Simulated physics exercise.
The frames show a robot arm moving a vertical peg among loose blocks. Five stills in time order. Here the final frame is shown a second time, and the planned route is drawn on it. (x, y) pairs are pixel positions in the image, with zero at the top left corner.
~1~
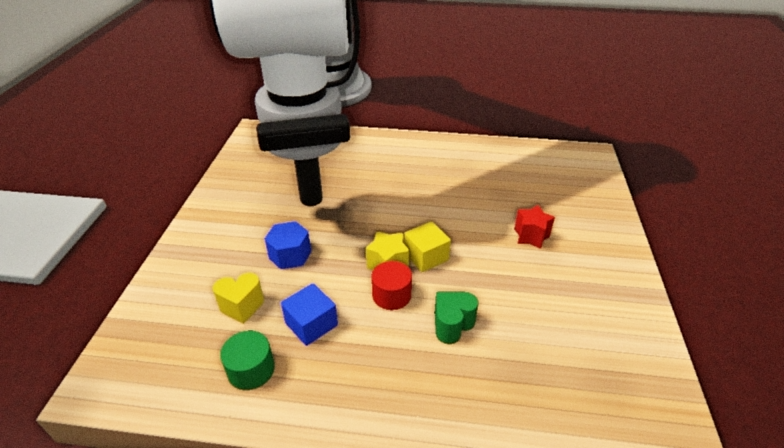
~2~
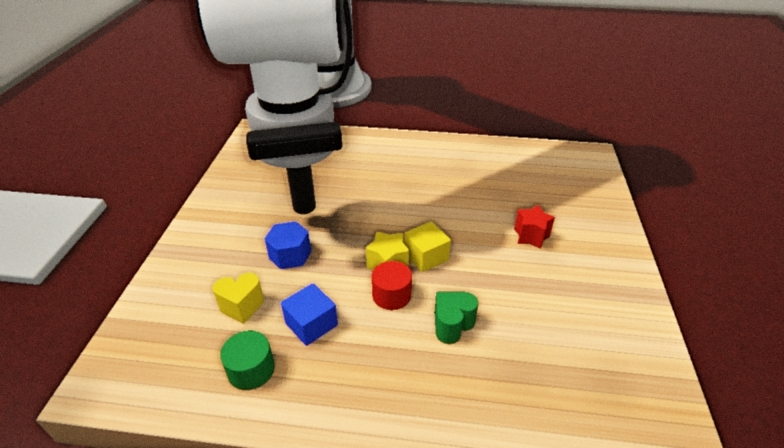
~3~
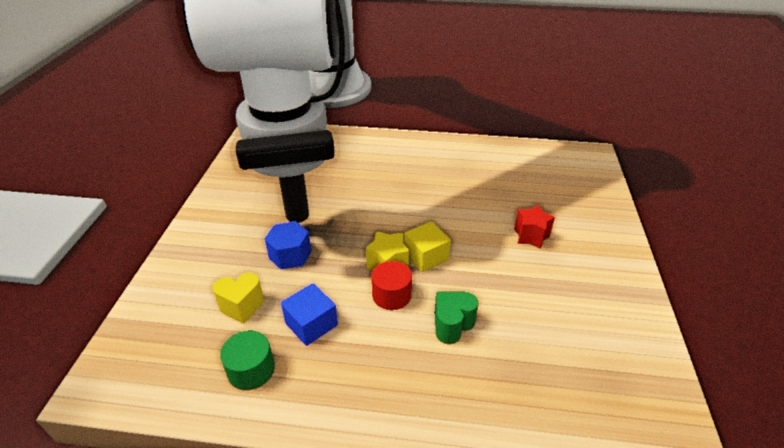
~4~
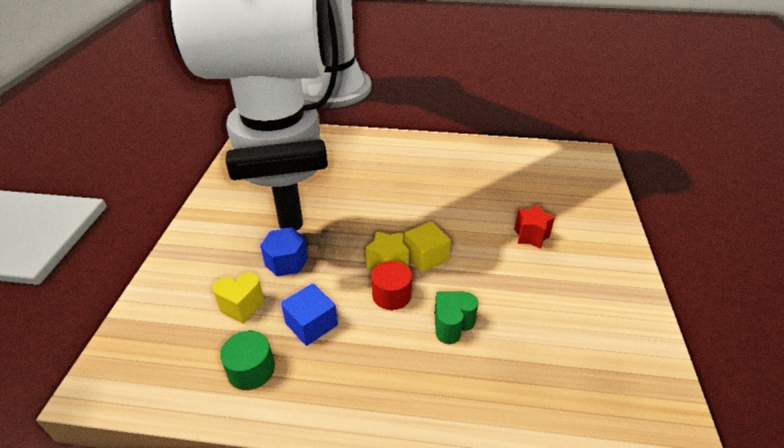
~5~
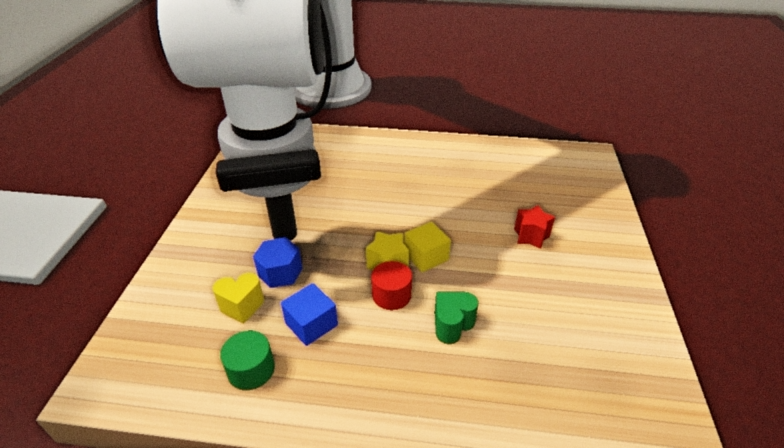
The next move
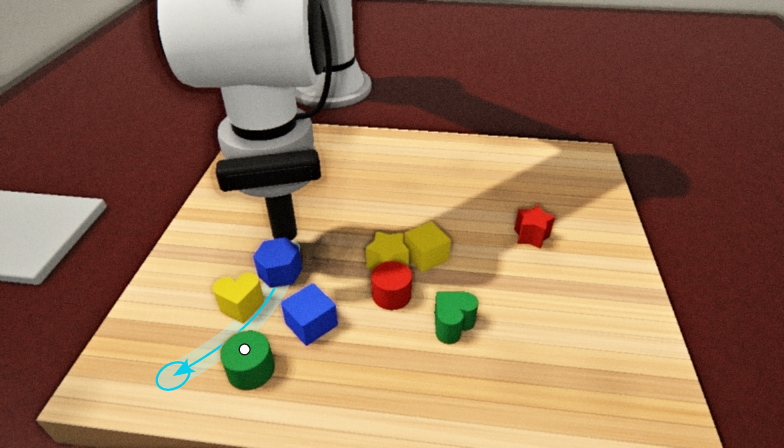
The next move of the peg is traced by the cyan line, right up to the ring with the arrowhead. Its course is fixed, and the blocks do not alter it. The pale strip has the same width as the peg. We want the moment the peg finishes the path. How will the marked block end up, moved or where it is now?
Put simply, it goes somewhere else.
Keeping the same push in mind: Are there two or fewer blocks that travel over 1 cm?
I expect not.
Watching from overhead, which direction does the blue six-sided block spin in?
It goes anticlockwise.
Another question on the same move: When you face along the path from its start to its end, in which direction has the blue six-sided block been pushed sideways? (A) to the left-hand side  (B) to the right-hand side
A: To the left-hand side.
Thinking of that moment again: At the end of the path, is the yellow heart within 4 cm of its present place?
No, that is not how it ends up.
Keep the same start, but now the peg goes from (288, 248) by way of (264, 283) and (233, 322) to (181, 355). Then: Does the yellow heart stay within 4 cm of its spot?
No.
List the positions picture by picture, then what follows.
The first picture shows tip of the peg (312, 201), middles of tops, yellow heart (236, 286), green circle (245, 349), blue six-sided block (286, 234), blue square piece (308, 303).
The second picture shows peg (305, 208), nothing pushed.
The third picture shows peg (298, 217), nothing pushed.
The fourth picture shows peg (291, 226), blue six-sided block (283, 241).
The fifth picture shows peg (285, 236), yellow heart (236, 286), green circle (245, 349), blue six-sided block (276, 252), blue square piece (308, 303).
The line goes from (288, 248) over (273, 290) and (235, 335) to (173, 376); the dot is on the green circle.
On the path given first. One third of the way, peg (270, 278); yellow heart (218, 305), turned 85° clockwise; blue six-sided block (260, 299).
Two thirds of the way, peg (231, 322); yellow heart (186, 325); green circle (238, 387); blue six-sided block (229, 347), turned 10° anticlockwise.
At the end, peg (167, 363); yellow heart (134, 339), turned 220° clockwise; green circle (241, 401); blue six-sided block (204, 372), turned 60° anticlockwise; blue square piece unmoved.
